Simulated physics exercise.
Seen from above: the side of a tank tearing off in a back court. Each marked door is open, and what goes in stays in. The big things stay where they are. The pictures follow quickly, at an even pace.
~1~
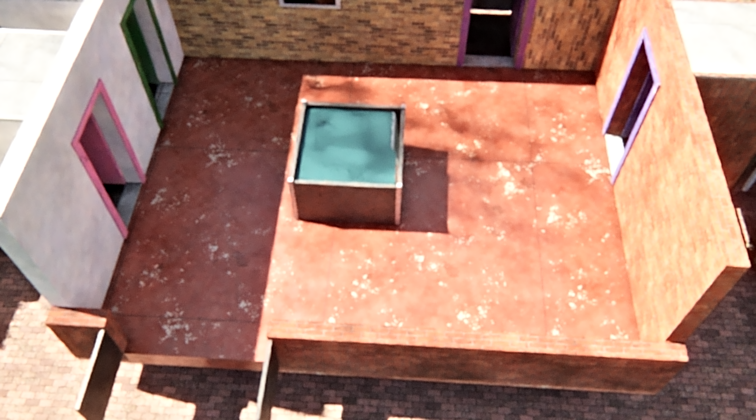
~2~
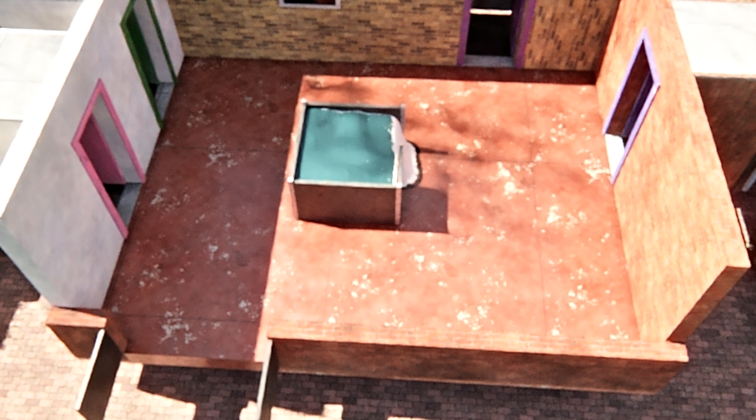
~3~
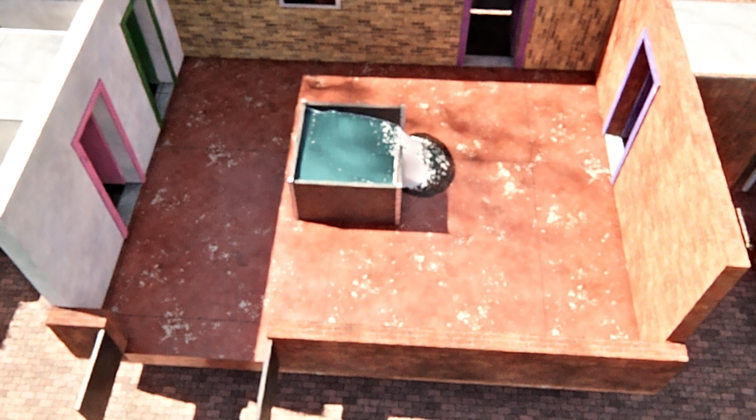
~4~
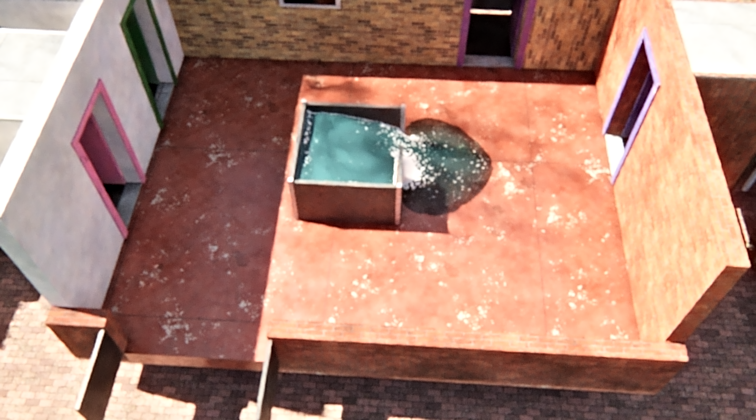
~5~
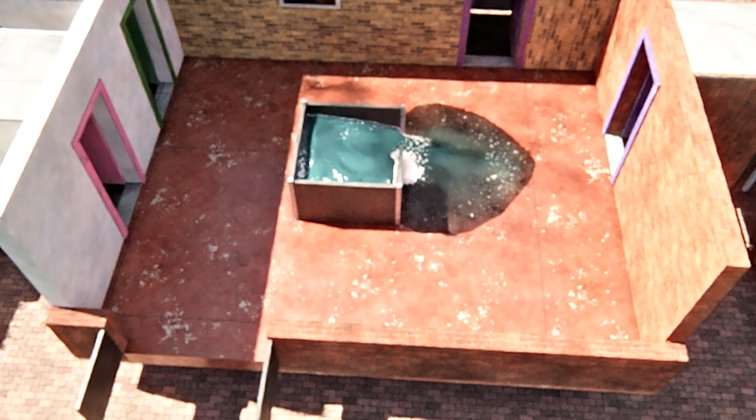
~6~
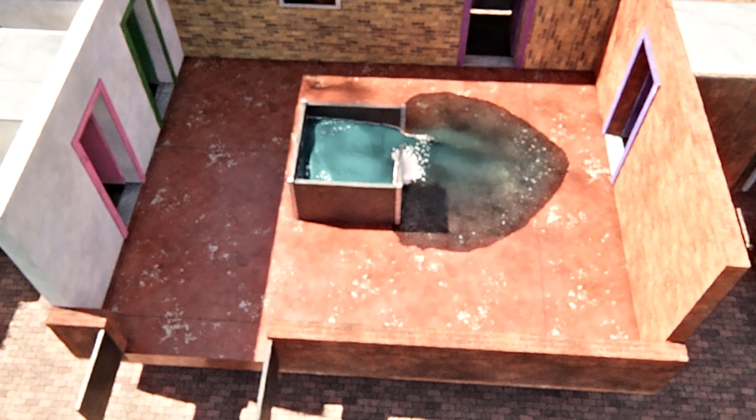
At first, still green water fills an open square tank in a walled, reddish courtyard seen from above. Then the tank's right side gives way and white, foaming water bursts out onto the floor. The dark pool spreads rightward in a widening rounded shape while the level inside the tank drops.
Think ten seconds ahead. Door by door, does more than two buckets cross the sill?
One by one: The green door holds within the limit; the blue door floods; the purple door floods; the pink door holds within the limit.
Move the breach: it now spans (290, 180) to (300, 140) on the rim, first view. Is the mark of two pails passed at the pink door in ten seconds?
Pink door goes over.
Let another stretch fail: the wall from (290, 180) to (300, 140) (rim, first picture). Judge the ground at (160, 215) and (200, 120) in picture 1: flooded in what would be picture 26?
As listed: Wet, under water.
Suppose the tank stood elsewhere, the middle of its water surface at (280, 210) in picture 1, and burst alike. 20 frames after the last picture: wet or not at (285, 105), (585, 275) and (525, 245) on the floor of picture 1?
One after the other: Dry, awash, under water.
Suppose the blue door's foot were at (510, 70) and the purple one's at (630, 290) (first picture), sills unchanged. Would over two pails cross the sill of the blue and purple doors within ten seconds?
Then: Blue goes over, purple passes that mark.
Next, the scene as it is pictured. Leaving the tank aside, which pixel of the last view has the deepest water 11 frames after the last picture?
Close to (593, 94).
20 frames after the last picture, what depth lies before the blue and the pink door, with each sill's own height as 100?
Roughly 380 per cent, then 0 per cent.
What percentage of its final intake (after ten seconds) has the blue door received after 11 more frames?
Some 40 per cent.
A moment on, water covers 30 % of the floor; the green door not reached, the blue door over two buckets in, the purple door wet at the sill, nothing in, the pink door not reached.
Next, water covers 35 % of the floor; the green door not reached, the blue door far over two buckets in, the purple door over two buckets in, the pink door not reached.
Then, water covers 35 % of the floor; the green door not reached, the blue door far over two buckets in, the purple door over two buckets in, the pink door not reached.
Later, water covers 65 % of the floor; the green door not reached, the blue door far over two buckets in, the purple door over two buckets in, the pink door not reached.
In the end, water covers 85 % of the floor; the green door wet at the sill, nothing in, the blue door far over two buckets in, the purple door over two buckets in, the pink door wet at the sill, nothing in.
